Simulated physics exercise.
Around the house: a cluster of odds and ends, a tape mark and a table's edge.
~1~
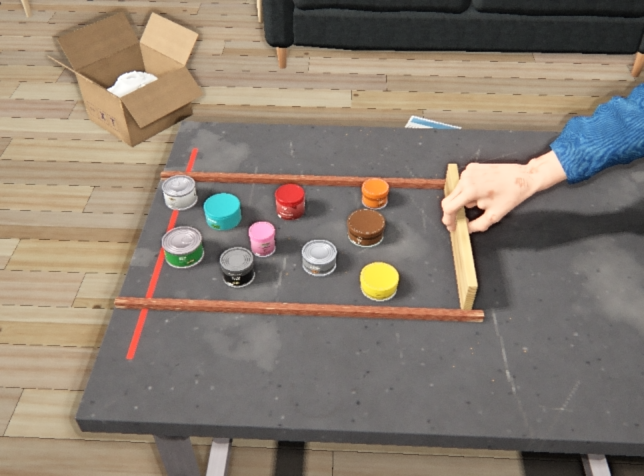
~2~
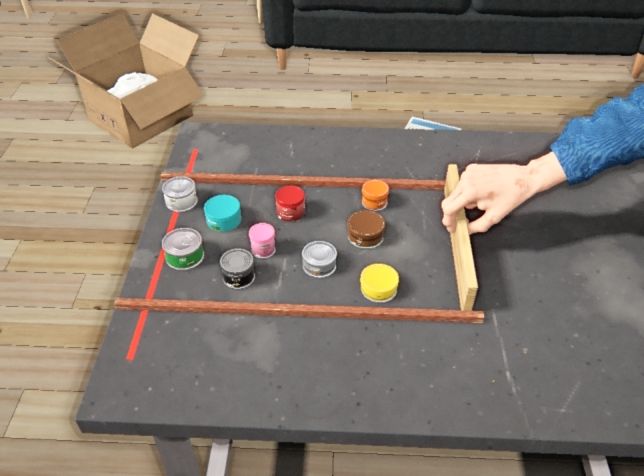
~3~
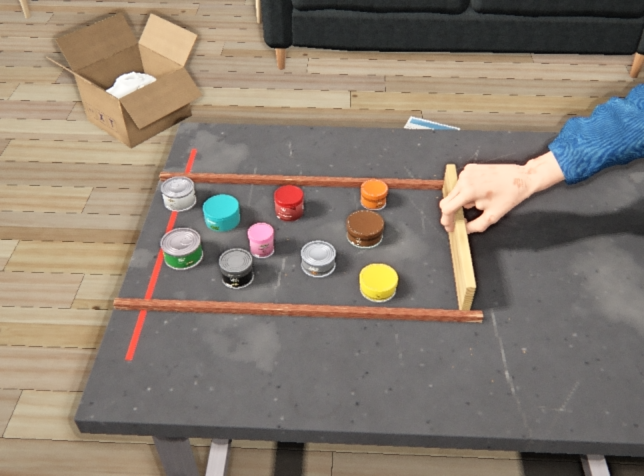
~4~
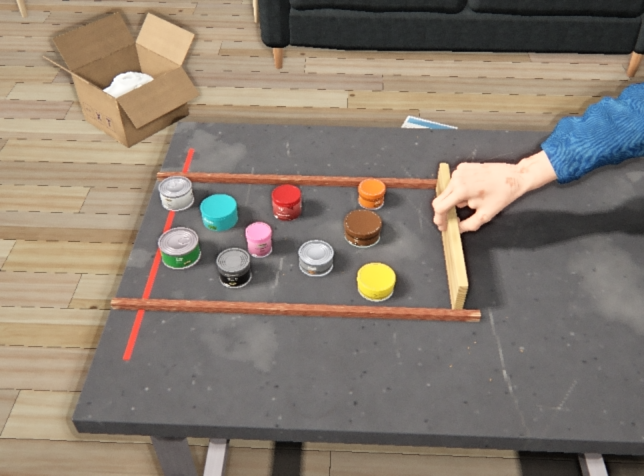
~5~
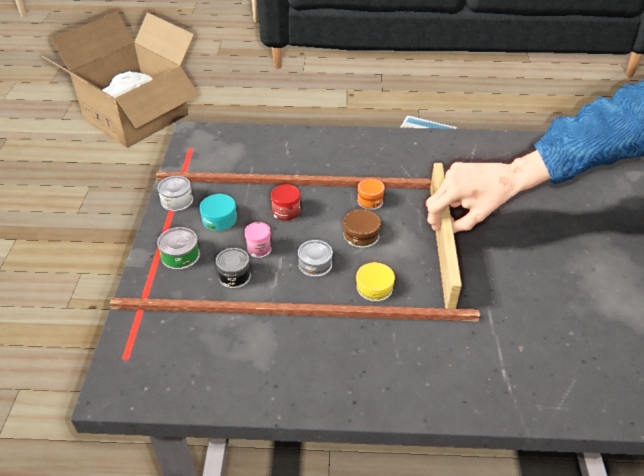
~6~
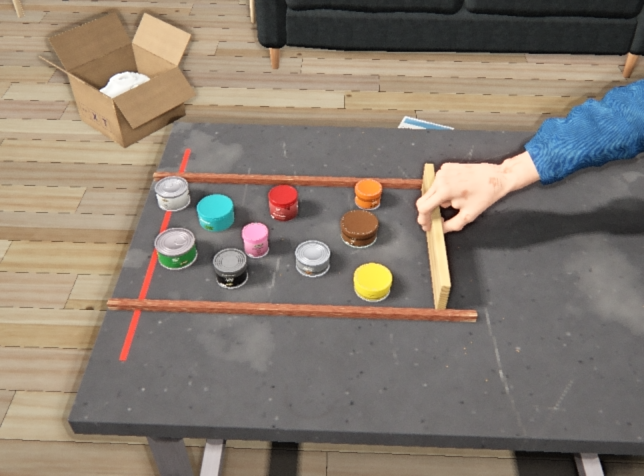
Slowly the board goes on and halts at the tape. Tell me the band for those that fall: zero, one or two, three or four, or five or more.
Outcome: The number that fall off is five or more.
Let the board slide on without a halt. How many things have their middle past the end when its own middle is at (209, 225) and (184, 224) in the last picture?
The counts: 0 and 1.
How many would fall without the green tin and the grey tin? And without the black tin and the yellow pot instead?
Fallen: 3, and 3 in the other try.
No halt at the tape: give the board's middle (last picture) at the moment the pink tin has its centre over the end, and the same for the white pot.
Near (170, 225) and (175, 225).
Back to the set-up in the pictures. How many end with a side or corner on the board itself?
5 of them.
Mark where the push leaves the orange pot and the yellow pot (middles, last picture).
The orange pot stops around (162, 183); the yellow pot around (125, 284).
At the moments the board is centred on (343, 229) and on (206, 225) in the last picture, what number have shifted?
By then 3, and 10.
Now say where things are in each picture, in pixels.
In the first frame, white pot (180, 193); green tin (183, 248); turquoise tub (223, 212); board (459, 232); tape (168, 236).
In the second frame, green tin (183, 249); brown pot (366, 230).
In the third frame, turquoise tub (222, 213); red tub (289, 203).
In the fourth frame, white pot (177, 194); grey tin (316, 259).
In the fifth frame, green tin (179, 249); yellow pot (375, 282).
In the sixth frame, white pot (173, 194); green tin (176, 249); turquoise tub (216, 213); board (435, 232); tape (161, 237).
Soon after, none off yet; white pot at rest near (173, 194); green tin at rest near (176, 249); turquoise tub at rest near (216, 213).
Then, none off yet; white pot at rest near (173, 194); green tin at rest near (176, 249); turquoise tub moved a little near (206, 211).
At rest, the number that fall off is five or more; fallen, pink tin, black tin, turquoise tub, green tin and white pot.
